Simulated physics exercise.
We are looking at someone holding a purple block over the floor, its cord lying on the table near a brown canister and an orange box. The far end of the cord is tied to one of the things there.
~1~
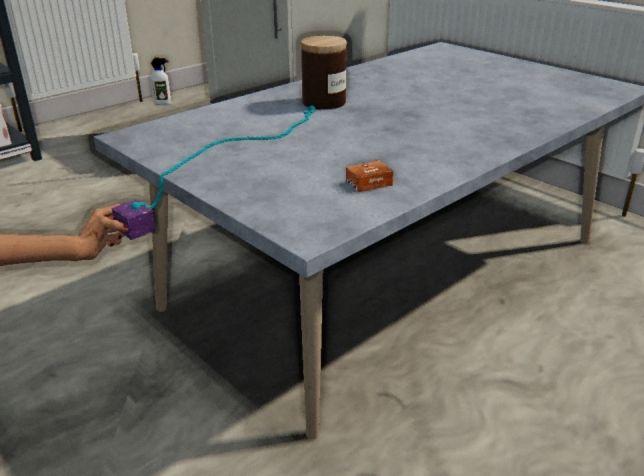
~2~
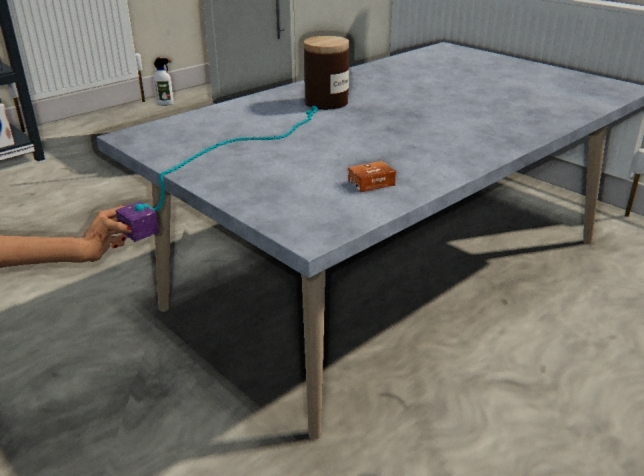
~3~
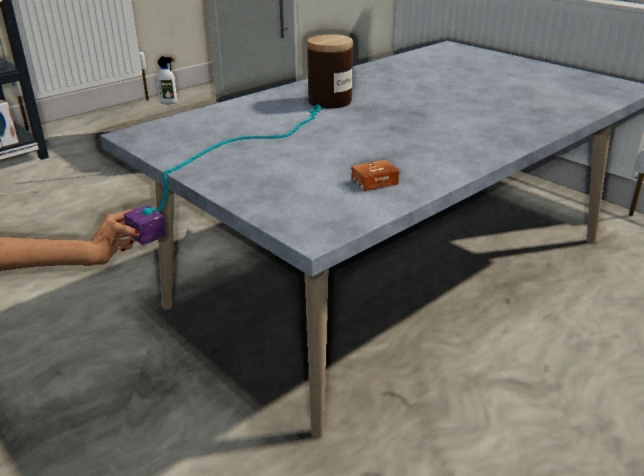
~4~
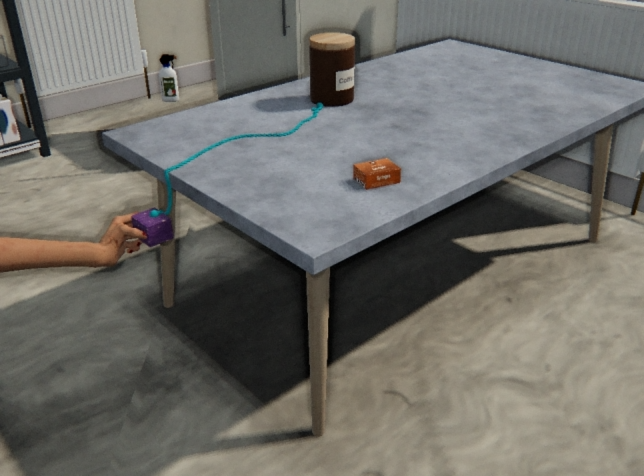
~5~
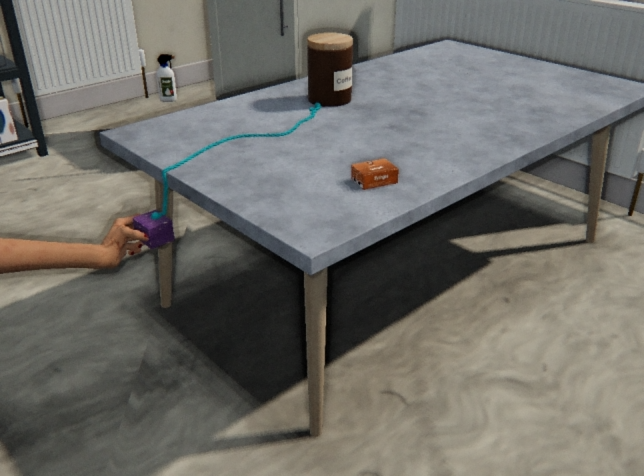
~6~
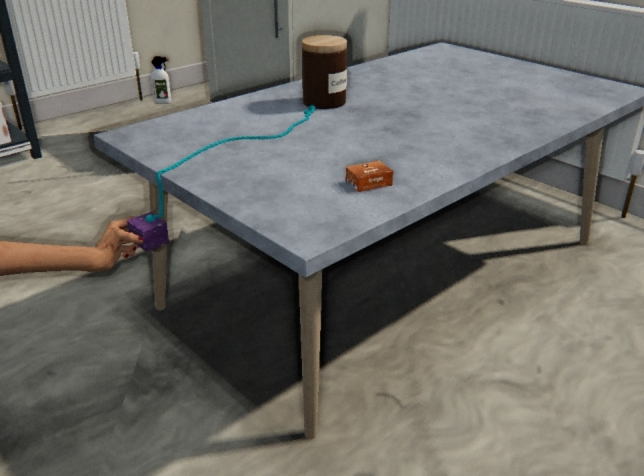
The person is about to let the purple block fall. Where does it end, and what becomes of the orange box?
In the end the purple block ends up dangling, the orange box keeps its place.
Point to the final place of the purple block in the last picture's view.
At about (176, 268).
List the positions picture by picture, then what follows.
Purple block (134, 219); brown canister (324, 41); orange box (370, 169), in the first picture.
Purple block (137, 221), in the second picture.
Purple block (145, 225), in the third picture.
Purple block (152, 227); cord through (301, 124) (241, 137), in the fourth picture.
Purple block (154, 229); cord through (299, 124) (239, 137), in the fifth picture.
Purple block (148, 232); brown canister (324, 40); orange box (369, 169); cord tied to the canister, with little slack, in the sixth picture.
Then, 0.42 s past the final frame, block in the air near (193, 253); canister still; box still.
Then, 1.08 s past the final frame, block in the air near (139, 285); canister still; box still.
Then, 2.10 s past the final frame, block in the air near (147, 279); canister still; box still.
When it is over, block in the air near (176, 268); canister still; box still. The purple block swings from the edge and the orange box stays on top.
